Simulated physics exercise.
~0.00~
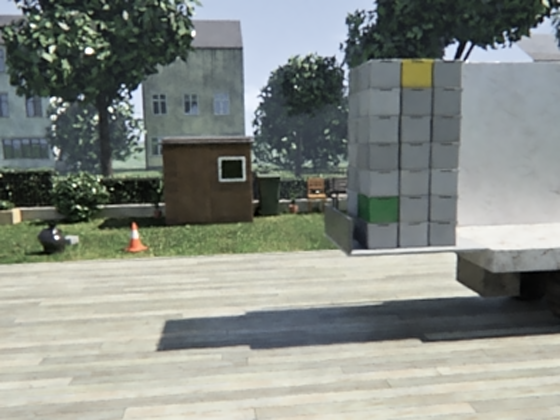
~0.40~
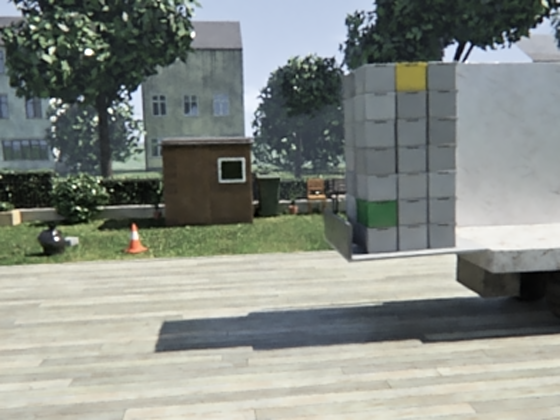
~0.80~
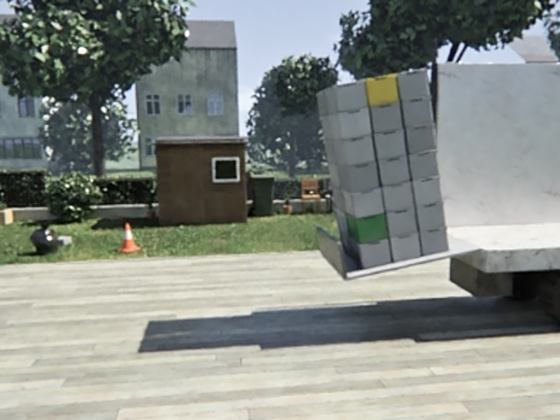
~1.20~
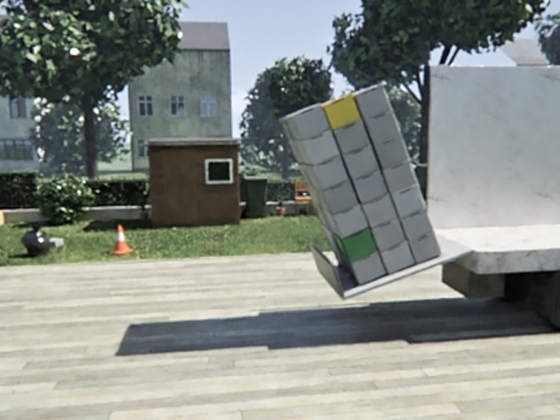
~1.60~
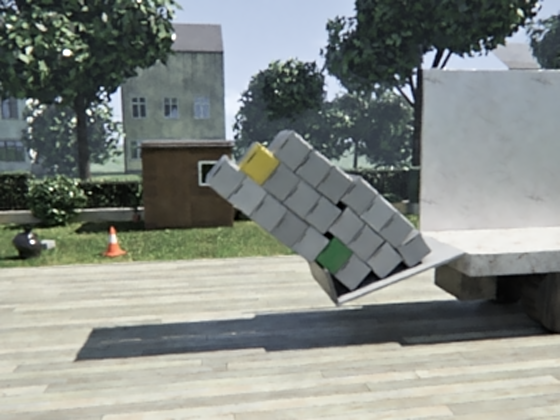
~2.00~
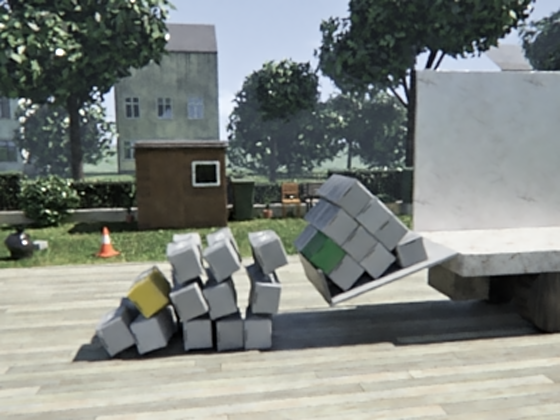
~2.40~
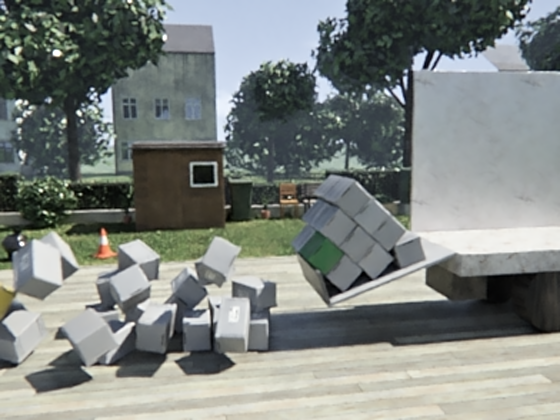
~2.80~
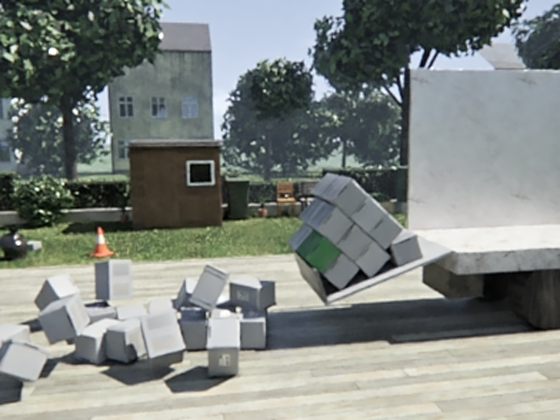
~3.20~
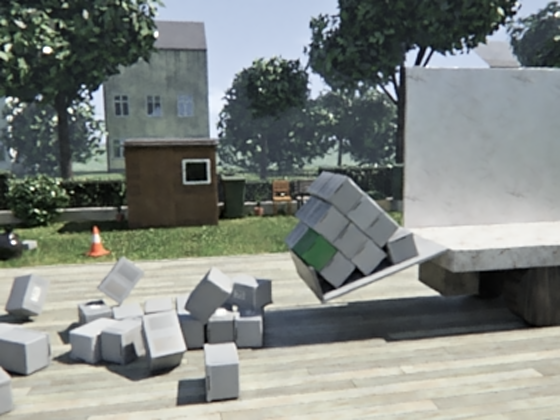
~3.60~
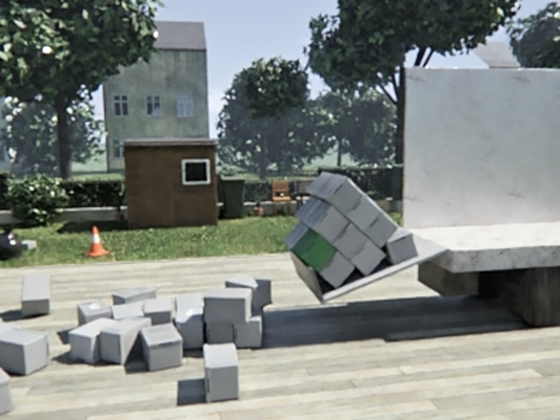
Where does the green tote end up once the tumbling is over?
It stays on the sloping tail lift, leaning among the grey totes that did not fall off.
